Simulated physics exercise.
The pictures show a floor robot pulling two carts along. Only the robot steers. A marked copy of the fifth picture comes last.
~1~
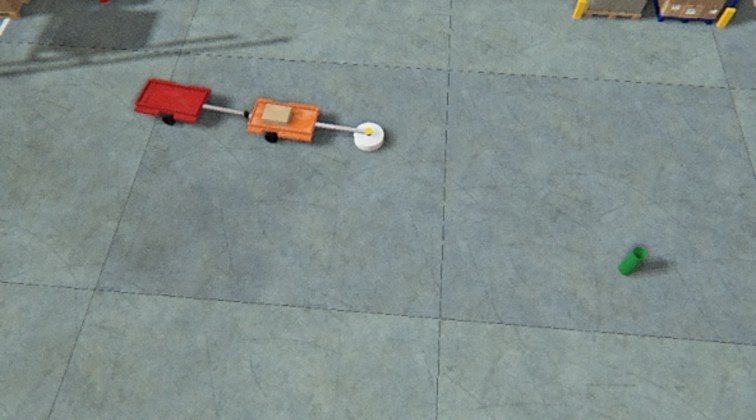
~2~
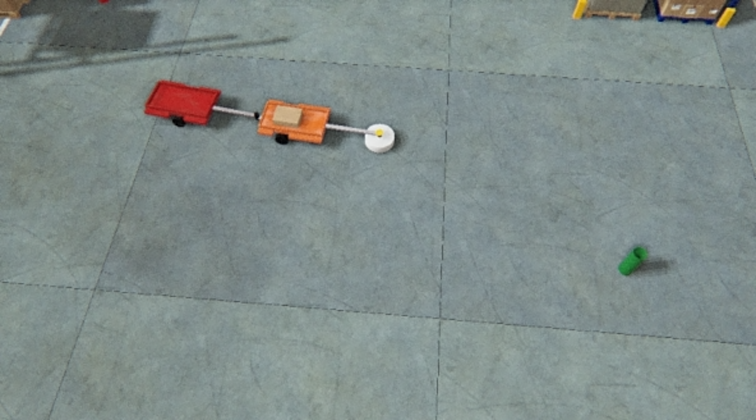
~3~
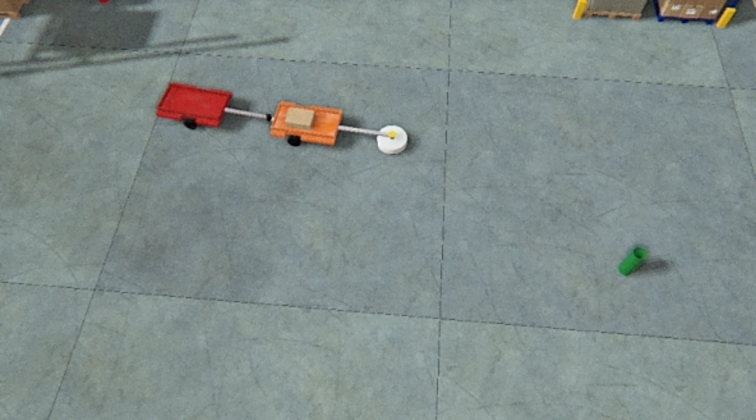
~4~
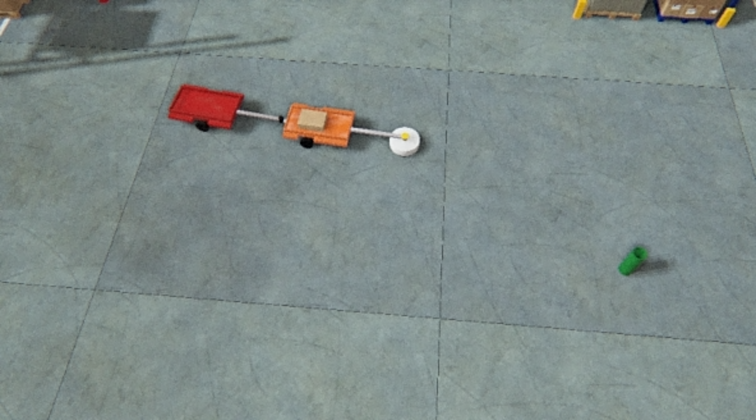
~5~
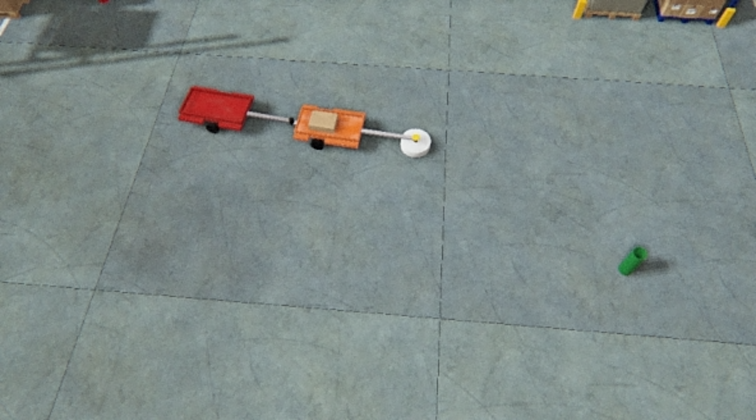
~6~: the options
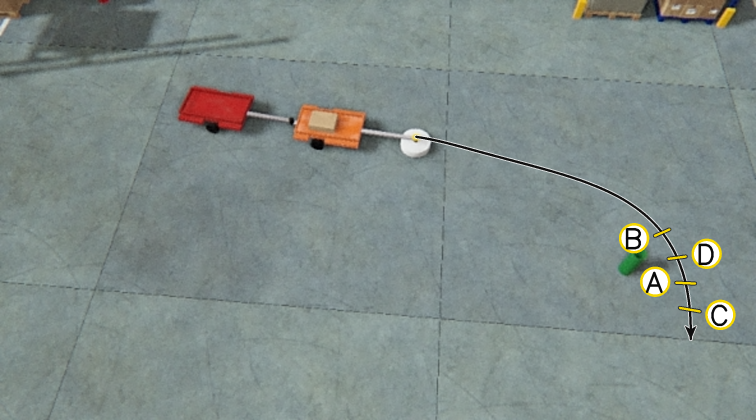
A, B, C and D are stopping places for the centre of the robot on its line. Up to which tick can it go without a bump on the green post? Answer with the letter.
At A, and not beyond.
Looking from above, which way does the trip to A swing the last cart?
For that mark, clockwise.
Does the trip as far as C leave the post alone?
For that mark, no.
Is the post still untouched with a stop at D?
Yes.
On the copy, A at (686, 283); B at (662, 233); C at (690, 310); D at (677, 258); the route from (416, 137) via (596, 186) to (691, 339).
On A. First, robot (519, 168), last cart (315, 122).
Then, robot (624, 206), last cart (414, 141).
Finally, robot (681, 287), last cart (490, 160); nothing has been touched.
By contrast, B is safe but short; C is too far, the post has been hit; D is safe but short.
